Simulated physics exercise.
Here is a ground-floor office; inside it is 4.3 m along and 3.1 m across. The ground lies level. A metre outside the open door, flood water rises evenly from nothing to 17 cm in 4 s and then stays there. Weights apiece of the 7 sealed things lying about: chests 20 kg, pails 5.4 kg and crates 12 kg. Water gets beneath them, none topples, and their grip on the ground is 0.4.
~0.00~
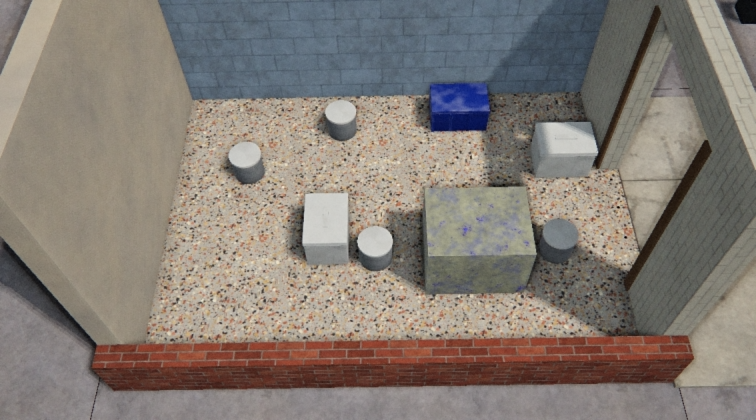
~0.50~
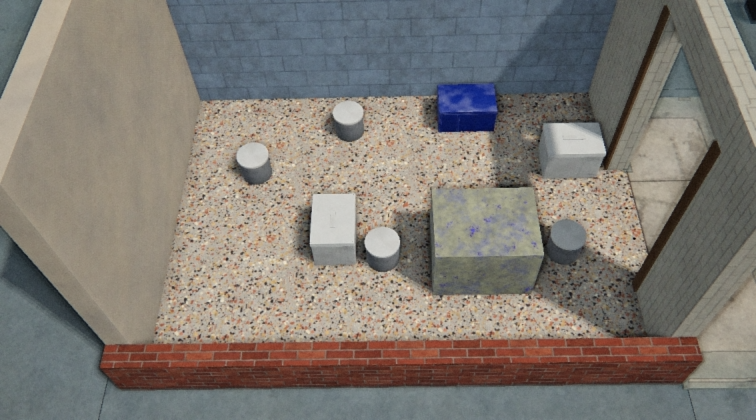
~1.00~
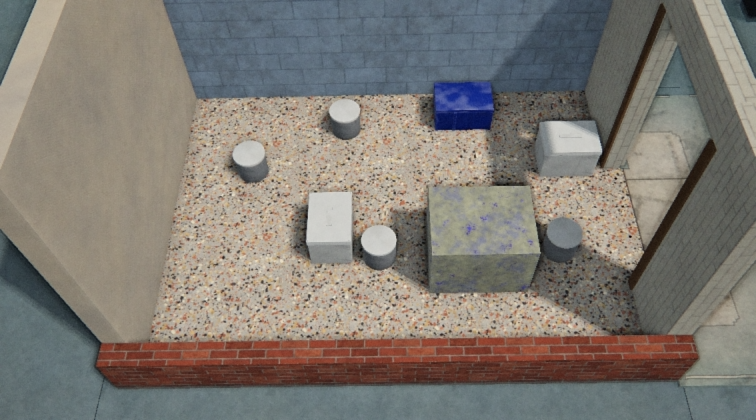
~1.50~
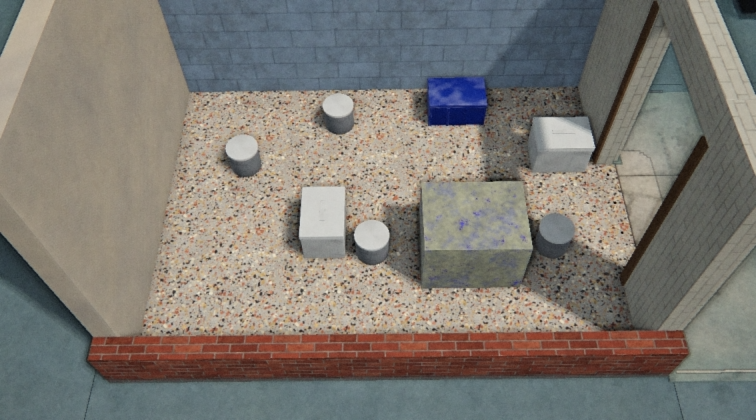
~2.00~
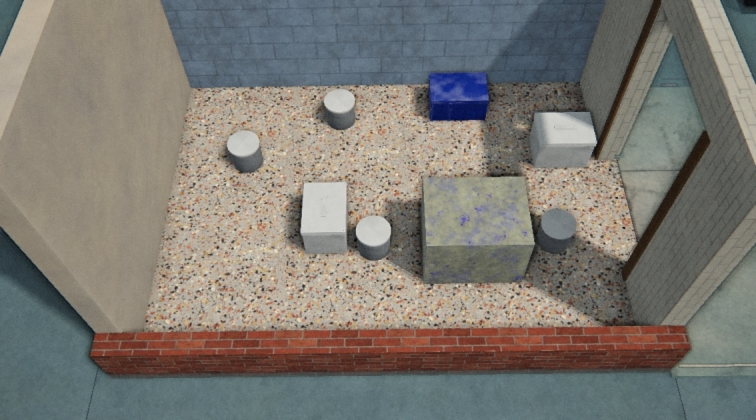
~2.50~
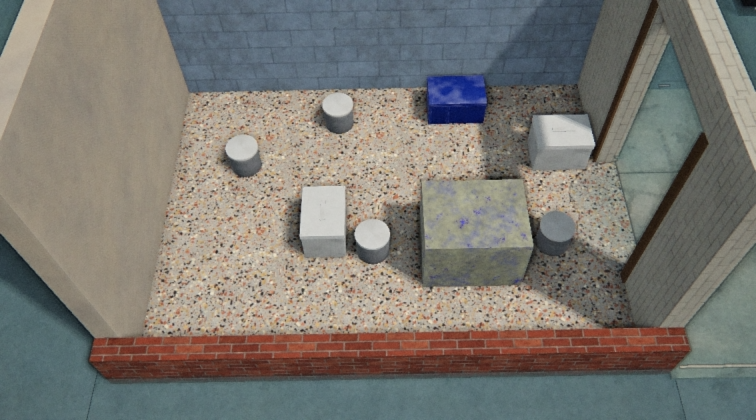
Water spreads over the paved ground outside the room, turning it from grey to blue-green, then darkens the paving beyond the doorway on the right. Inside, the blue crate, the pale crates, the large mottled block and the grey pails stay in place on the speckled floor while the view shifts slightly.
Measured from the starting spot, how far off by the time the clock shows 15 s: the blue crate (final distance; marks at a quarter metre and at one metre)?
The blue crate moves a short way.
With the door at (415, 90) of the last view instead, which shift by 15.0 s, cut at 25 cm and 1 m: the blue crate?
Then the blue crate gets carried off.
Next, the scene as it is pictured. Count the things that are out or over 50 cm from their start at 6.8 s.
I count 1.
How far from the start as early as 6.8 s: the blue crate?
About 0 cm.
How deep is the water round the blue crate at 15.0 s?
Roughly 9 cm.
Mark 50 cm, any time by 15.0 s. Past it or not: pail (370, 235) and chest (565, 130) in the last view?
In turn: Short of it, short of it.
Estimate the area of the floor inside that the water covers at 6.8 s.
Some 10.5 m2.
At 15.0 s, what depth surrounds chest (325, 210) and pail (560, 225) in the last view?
About 11 and 10 cm.
After 3.5 s the blue crate is near (457, 90), 0.0 m from its start, aground; 0 afloat.
After 6.8 s the blue crate is near (457, 90), 0.0 m from its start, aground; 0 afloat.
After 11.0 s the blue crate is near (458, 79), 0.2 m from its start, afloat; 3 afloat.
After 15.0 s the blue crate is near (517, 80), 0.6 m from its start, afloat; 6 afloat.
